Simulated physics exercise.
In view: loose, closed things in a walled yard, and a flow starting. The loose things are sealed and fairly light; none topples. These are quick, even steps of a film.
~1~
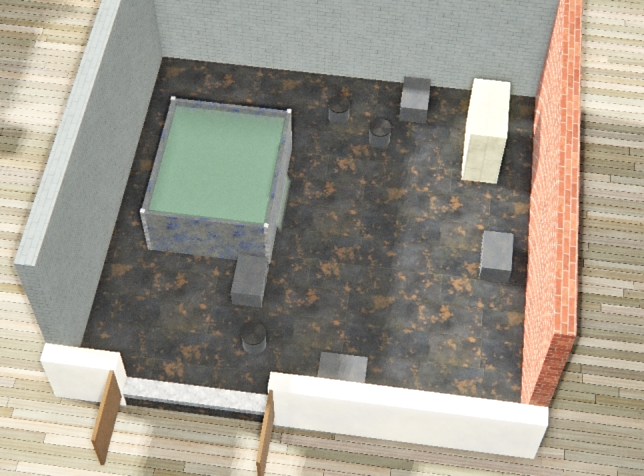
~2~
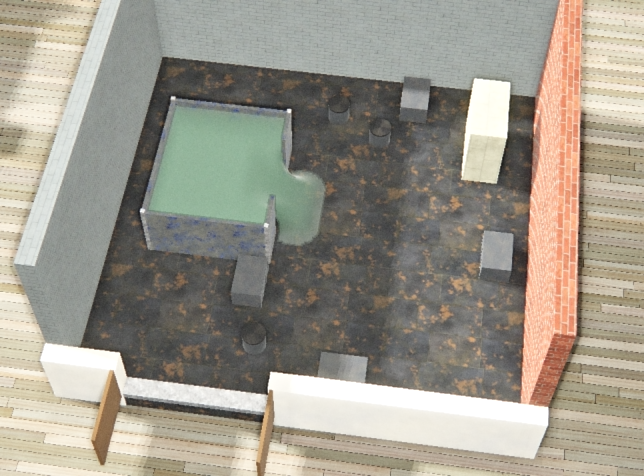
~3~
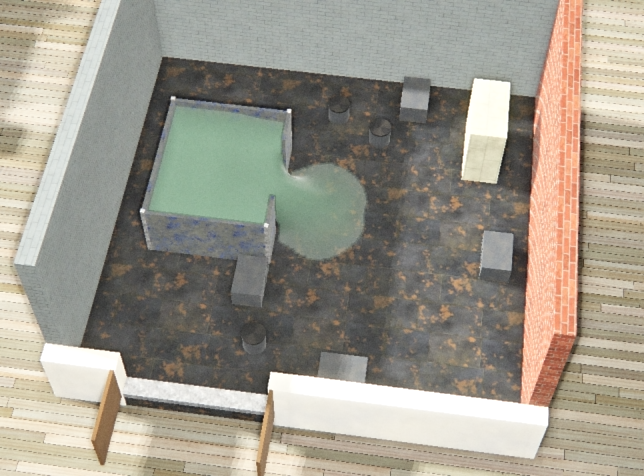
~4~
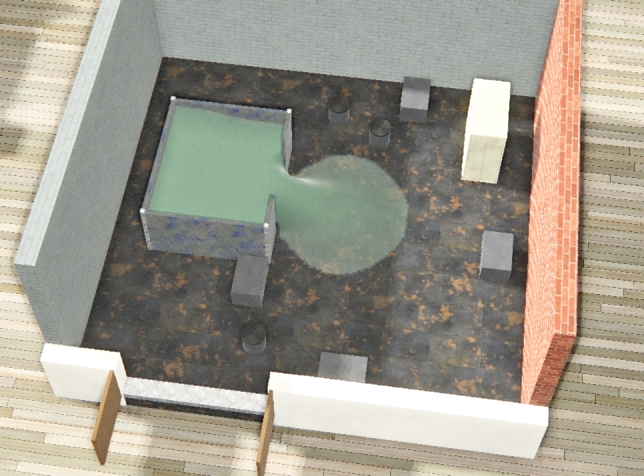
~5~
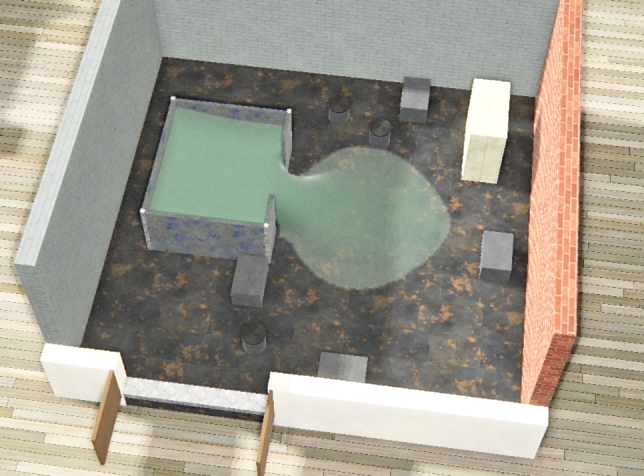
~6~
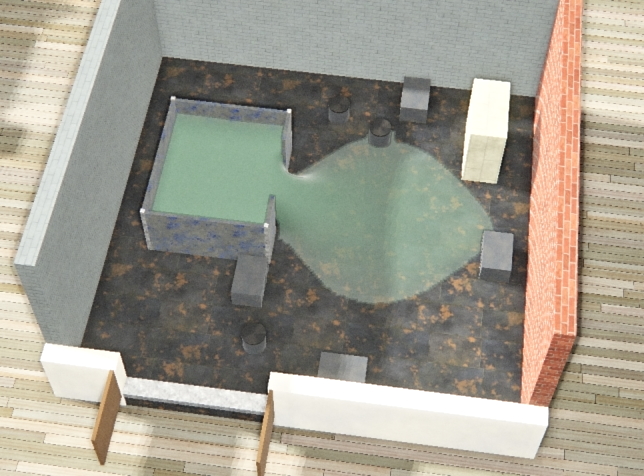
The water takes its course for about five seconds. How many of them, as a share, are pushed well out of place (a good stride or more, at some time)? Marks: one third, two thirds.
That comes to two thirds or more.
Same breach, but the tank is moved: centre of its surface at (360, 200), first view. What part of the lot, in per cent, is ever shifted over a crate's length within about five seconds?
Roughly 100 per cent.
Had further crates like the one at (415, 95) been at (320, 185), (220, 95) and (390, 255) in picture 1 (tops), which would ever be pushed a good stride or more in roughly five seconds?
In that order: Yes, less than that, shifted that much.
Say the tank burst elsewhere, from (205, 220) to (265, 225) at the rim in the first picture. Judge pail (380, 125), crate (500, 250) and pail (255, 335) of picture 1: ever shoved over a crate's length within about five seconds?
In turn: Less than that, no, pushed that far.
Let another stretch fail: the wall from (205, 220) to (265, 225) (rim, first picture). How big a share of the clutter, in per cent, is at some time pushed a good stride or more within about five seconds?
Near 40 in a hundred.
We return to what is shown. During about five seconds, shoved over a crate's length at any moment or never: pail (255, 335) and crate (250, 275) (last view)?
In that order: Pushed that far, never so far.
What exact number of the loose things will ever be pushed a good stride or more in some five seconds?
I count 6.
A moment on, 0 of 7 are well off their spots; 0 afloat.
Next, 1 of 7 are well off their spots; 2 afloat.
Later, 2 of 7 are well off their spots; 1 afloat.
In the end, 6 of 7 are well off their spots, and 6 have been at some point; 2 afloat.
